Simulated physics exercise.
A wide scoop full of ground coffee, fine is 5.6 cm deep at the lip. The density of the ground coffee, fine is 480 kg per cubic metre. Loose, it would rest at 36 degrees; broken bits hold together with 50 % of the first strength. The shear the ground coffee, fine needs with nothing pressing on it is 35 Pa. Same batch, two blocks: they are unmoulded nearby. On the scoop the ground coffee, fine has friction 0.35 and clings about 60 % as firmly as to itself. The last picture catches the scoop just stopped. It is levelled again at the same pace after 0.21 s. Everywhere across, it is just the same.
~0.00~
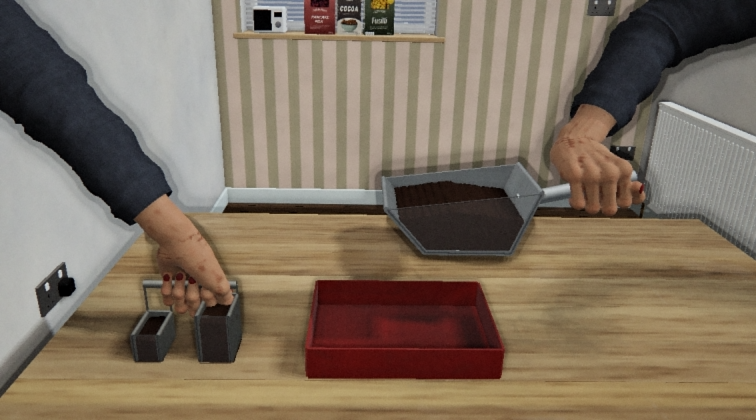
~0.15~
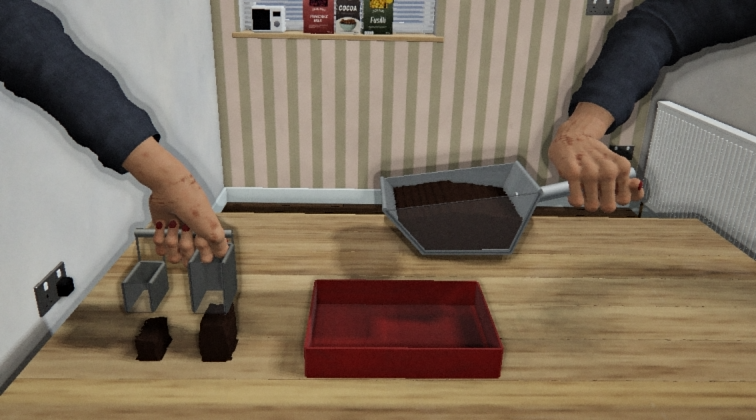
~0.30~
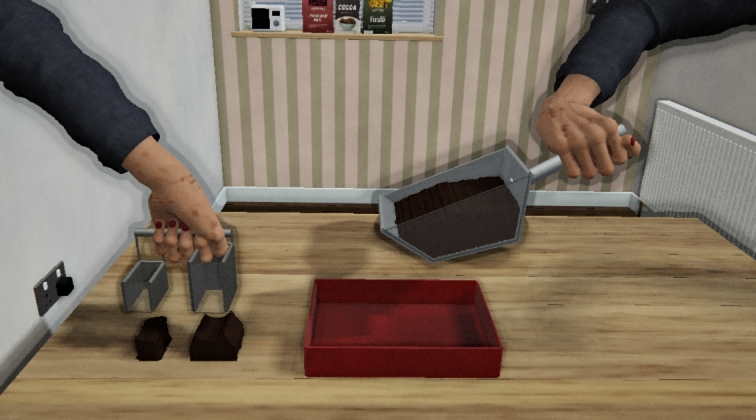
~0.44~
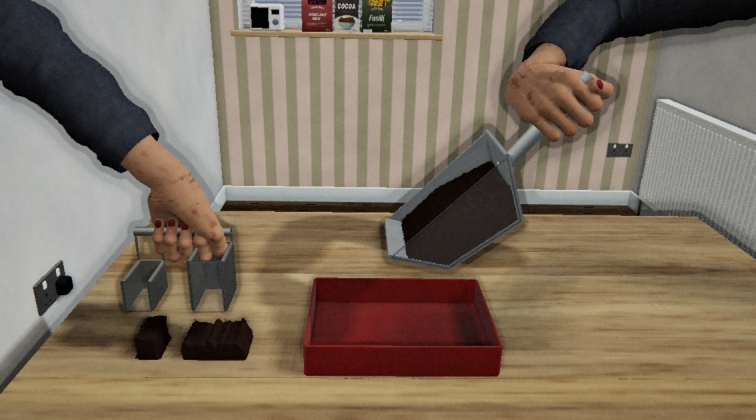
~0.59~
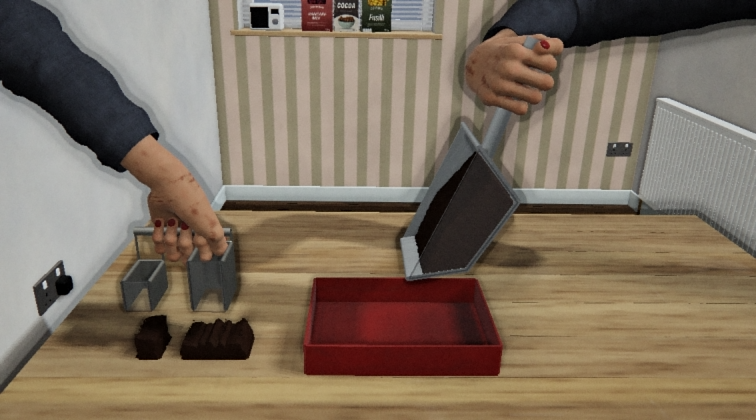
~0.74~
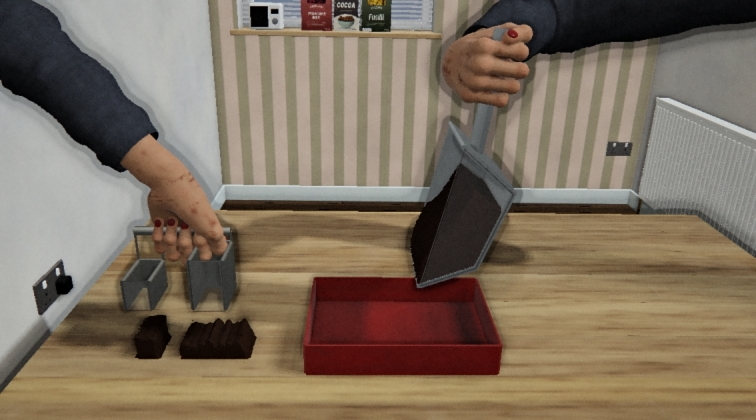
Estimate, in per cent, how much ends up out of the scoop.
I would say close to 65 percent ends outside.
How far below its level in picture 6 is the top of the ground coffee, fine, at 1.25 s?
By my estimate, near 6.0 cm.
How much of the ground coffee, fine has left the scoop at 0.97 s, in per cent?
40 %.
After 0.97 s, the scoop is at 69 degrees and 40 % has left it.
After 1.25 s, the scoop is at 38 degrees and 65 % has left it.
After 1.53 s, the scoop is at 2 degrees and 65 % has left it.
After 1.80 s, the scoop is at 0 degrees and 65 % has left it.
After 2.01 s, at the end, the scoop is at 0 degrees and 65 % has left it.
